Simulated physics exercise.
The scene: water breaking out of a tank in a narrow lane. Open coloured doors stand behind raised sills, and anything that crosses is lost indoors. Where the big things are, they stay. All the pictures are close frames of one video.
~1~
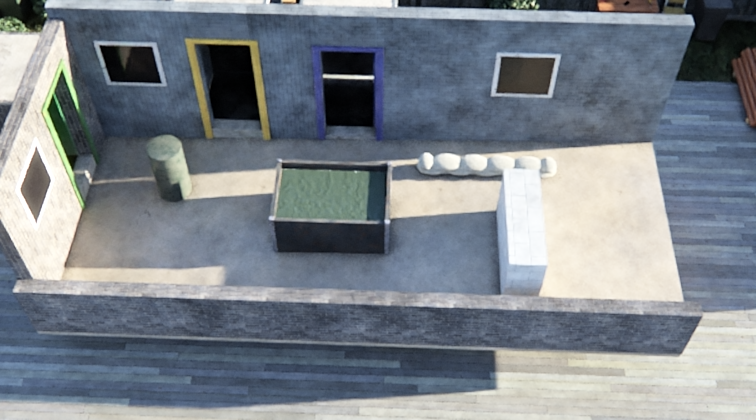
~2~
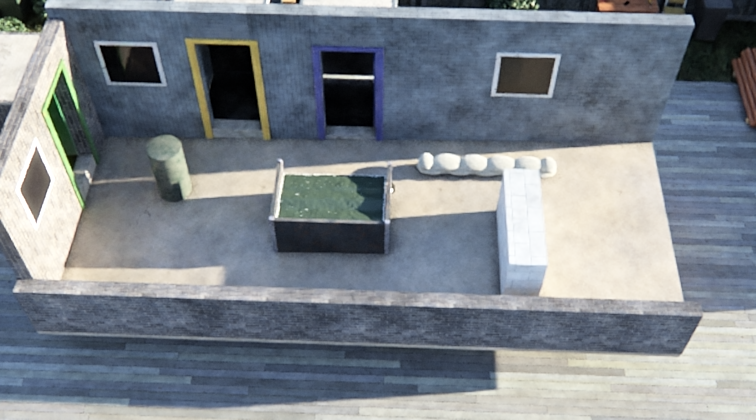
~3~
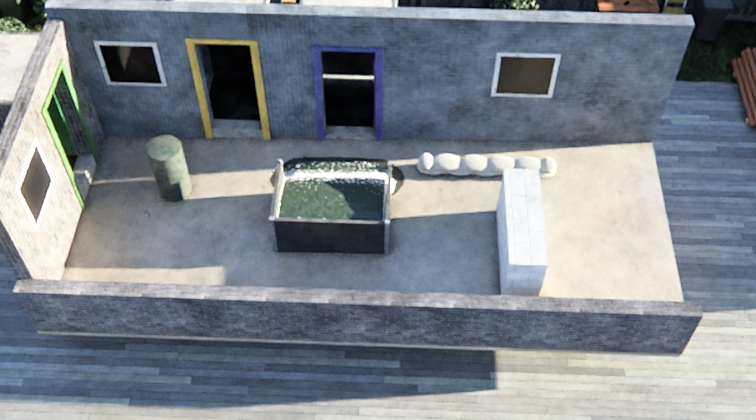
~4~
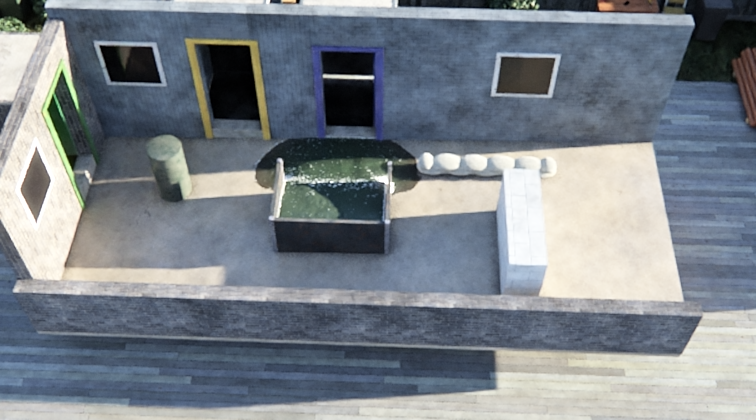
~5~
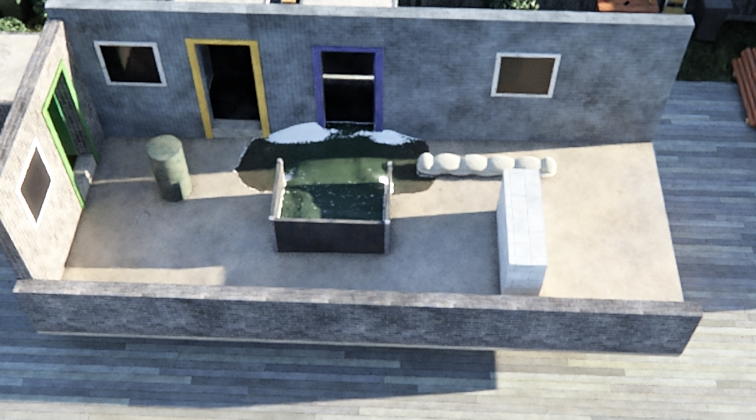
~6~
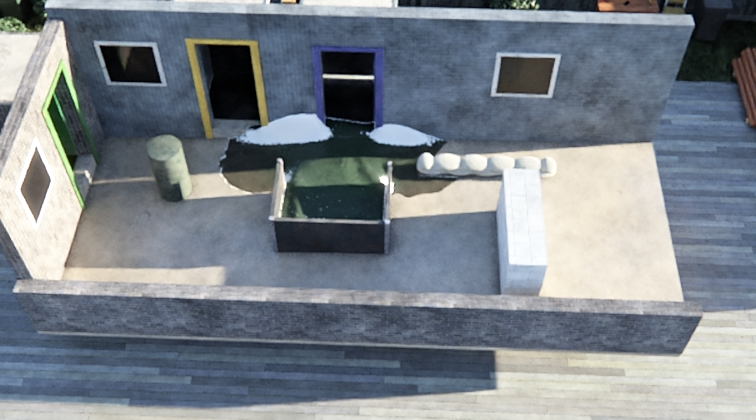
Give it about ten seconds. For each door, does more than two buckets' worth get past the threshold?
In the end blue door: Tops two buckets; yellow door: Never tops two buckets; green door: Never tops two buckets.
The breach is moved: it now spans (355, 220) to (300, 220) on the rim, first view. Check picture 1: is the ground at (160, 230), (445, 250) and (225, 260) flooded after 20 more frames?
First soaked, second soaked, third soaked.
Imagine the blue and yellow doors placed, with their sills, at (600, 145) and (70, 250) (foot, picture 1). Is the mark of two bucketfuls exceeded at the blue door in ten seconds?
The blue one falls short.
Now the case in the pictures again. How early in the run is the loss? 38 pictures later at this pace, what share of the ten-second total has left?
Approximately 100 %.
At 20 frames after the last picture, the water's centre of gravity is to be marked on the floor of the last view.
Around pixel (281, 182) of the last picture.
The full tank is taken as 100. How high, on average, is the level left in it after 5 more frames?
Roughly 28 per cent.
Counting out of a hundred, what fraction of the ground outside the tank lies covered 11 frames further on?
That works out to some 30 in a hundred.
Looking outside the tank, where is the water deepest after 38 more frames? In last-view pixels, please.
Close to (52, 310), I'd say.
A moment on, water covers 20 % of the floor; the blue door far over two buckets in, the yellow door wet at the sill, nothing in, the green door not reached.
Next, water covers 30 % of the floor; the blue door far over two buckets in, the yellow door wet at the sill, nothing in, the green door wet at the sill, nothing in.
Then, water covers 45 % of the floor; the blue door far over two buckets in, the yellow door wet at the sill, nothing in, the green door wet at the sill, nothing in.
Later, water covers 50 % of the floor; the blue door far over two buckets in, the yellow door wet at the sill, nothing in, the green door wet at the sill, nothing in.
In the end, water covers 55 % of the floor; the blue door far over two buckets in, the yellow door wet at the sill, nothing in, the green door wet at the sill, nothing in.
